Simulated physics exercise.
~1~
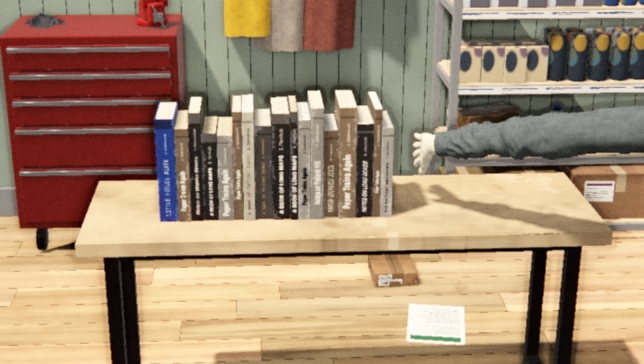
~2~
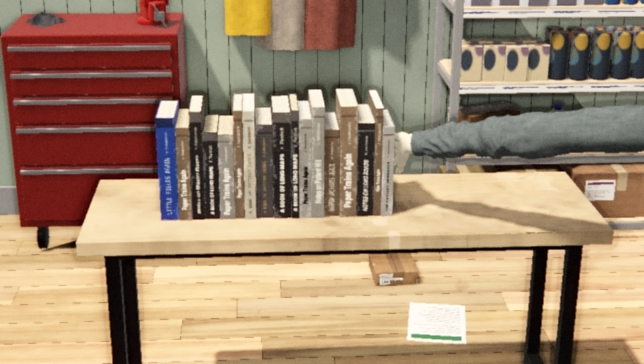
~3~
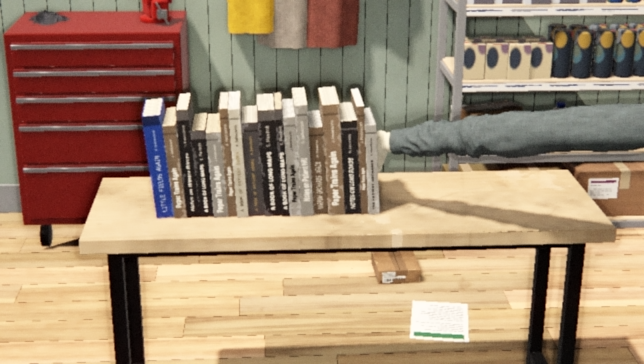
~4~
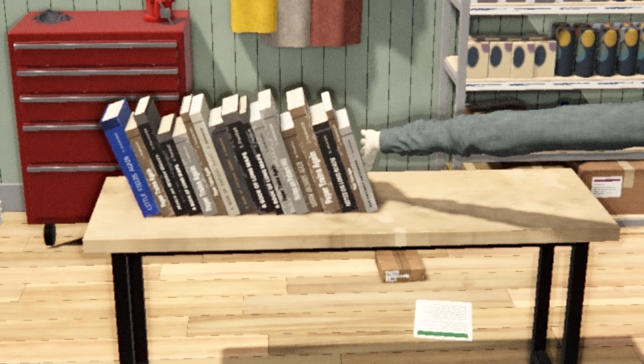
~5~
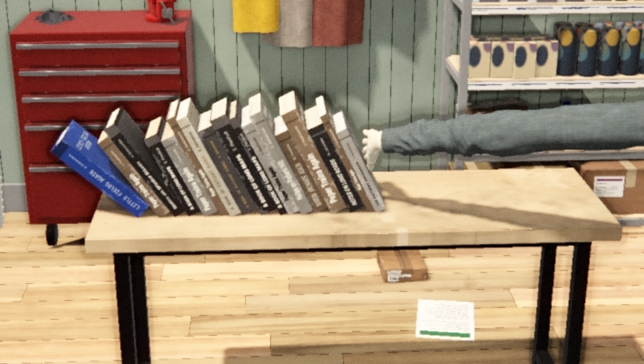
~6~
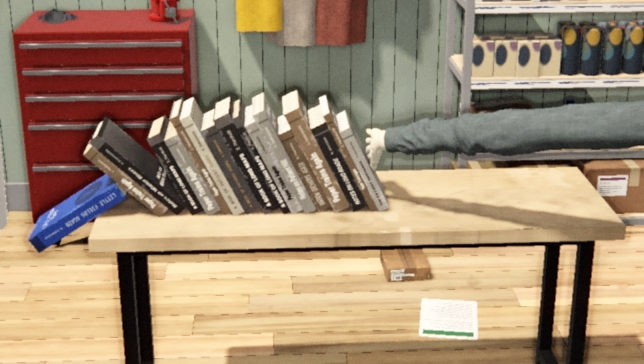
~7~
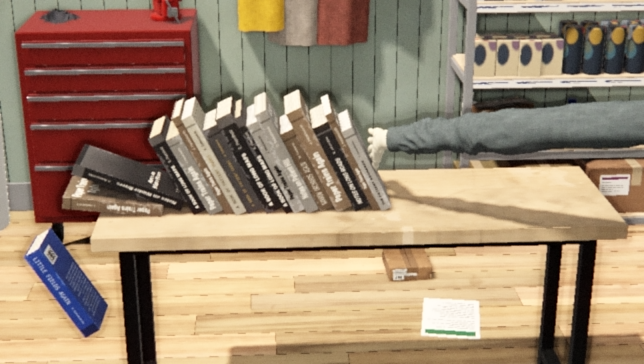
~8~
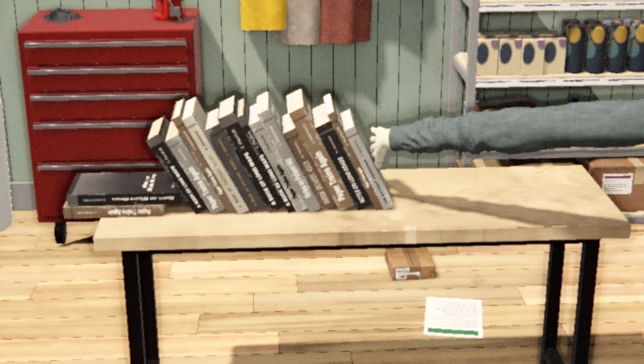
A row of books pushed by a hand tips left, and the blue one falls off the table.
